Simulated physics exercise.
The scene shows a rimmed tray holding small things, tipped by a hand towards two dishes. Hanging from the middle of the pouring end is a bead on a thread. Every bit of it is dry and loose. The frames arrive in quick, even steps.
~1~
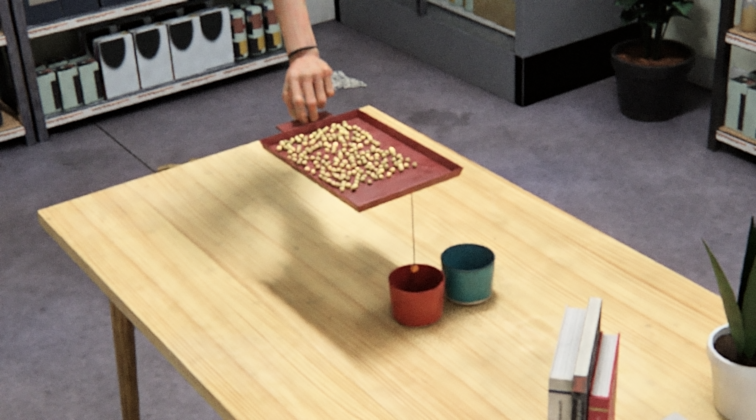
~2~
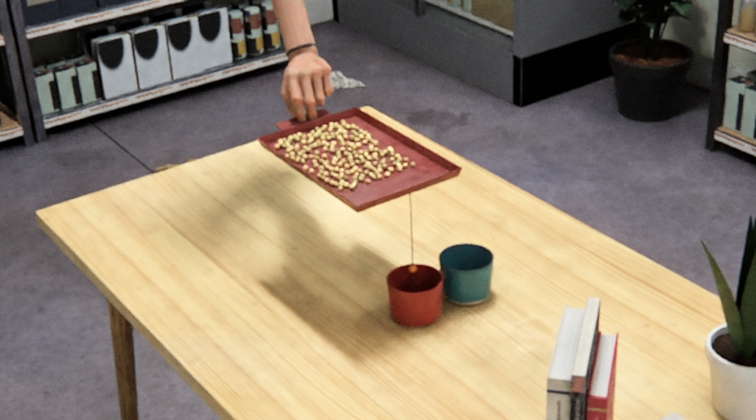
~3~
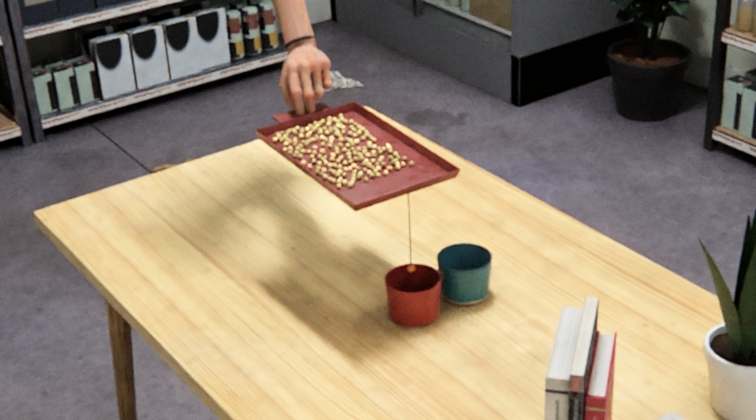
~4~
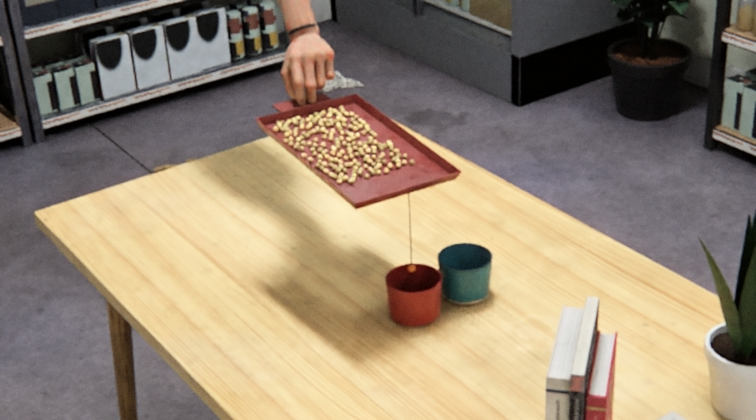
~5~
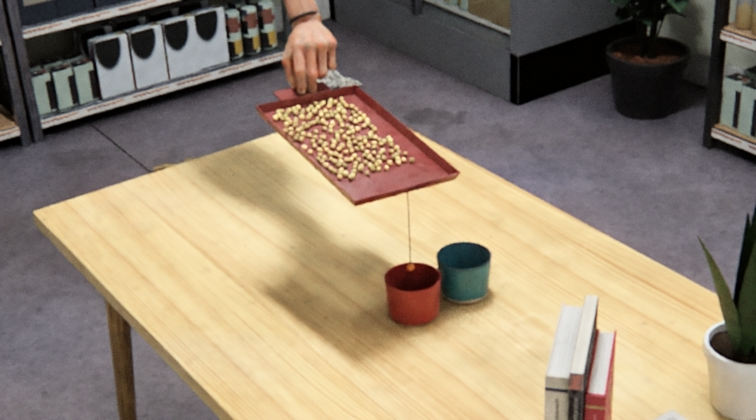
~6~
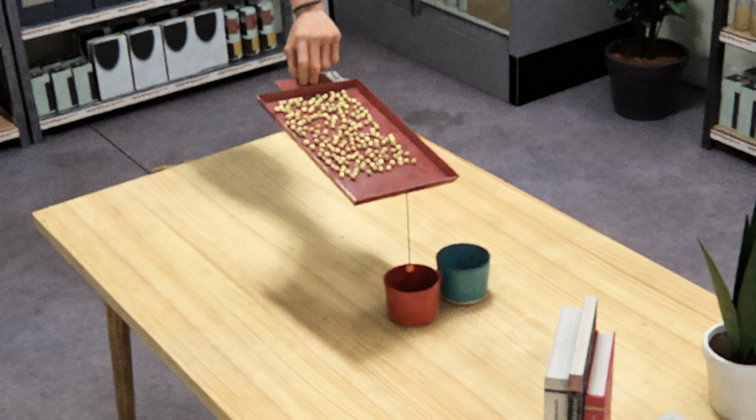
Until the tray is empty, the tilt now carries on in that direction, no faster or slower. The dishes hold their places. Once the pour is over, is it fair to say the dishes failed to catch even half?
No: Most reaches the dishes.
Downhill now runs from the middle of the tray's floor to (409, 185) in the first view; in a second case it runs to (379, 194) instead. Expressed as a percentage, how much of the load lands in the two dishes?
For the first it's near 30 %, for the second near 0 %.
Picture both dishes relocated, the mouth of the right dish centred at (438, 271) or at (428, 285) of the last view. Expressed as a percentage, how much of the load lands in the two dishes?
Around 30 and then 0 per cent.
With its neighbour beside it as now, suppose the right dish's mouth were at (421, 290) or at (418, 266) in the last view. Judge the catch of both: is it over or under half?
Taking them in turn, it's short of half and then short of half.
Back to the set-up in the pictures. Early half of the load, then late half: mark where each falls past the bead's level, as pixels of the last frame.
(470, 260) for the early half, (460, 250) for the late half.
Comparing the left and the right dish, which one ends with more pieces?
The fuller one is the one on the right.
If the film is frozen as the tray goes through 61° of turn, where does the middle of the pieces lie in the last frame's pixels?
Look around (448, 192) in the last picture.
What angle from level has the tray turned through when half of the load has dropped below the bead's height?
Approx. reading: About 75°.
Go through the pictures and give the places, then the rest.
In the first picture, corners of the pouring end at (358, 204) and (459, 167), level; middle of the load at (340, 155), soya beans; left dish at (433, 304); right dish at (485, 282); bead on its thread at (415, 268).
In the second picture, corners of the pouring end at (357, 203) and (458, 168), level; middle of the load at (339, 154).
In the third picture, corners of the pouring end at (356, 202) and (456, 169), tipped barely, lowest at the right corner; middle of the load at (337, 150).
In the fourth picture, corners of the pouring end at (357, 201) and (457, 171), tipped a little, lowest at the right corner; middle of the load at (337, 143).
In the fifth picture, corners of the pouring end at (356, 198) and (456, 171), tipped a little, lowest at the right corner; middle of the load at (337, 136).
In the sixth picture, corners of the pouring end at (357, 198) and (455, 175), tipped clearly, lowest at the right corner; middle of the load at (340, 132); left dish at (429, 304); right dish at (480, 282).
Soon after the last picture, tray tipped steeply; about half on the tray; a stray few in the left dish; a small part in the right dish; about a quarter outside both; a small part in the air.
A little later, tray tipped past a quarter turn; about two thirds in the right dish; about a third outside both; a stray few in the air.
Later still, tray tipped past a quarter turn; about two thirds in the right dish; about a third outside both.
At rest, tray tipped past a quarter turn; none in the left dish; about two thirds in the right dish; about a third outside both.
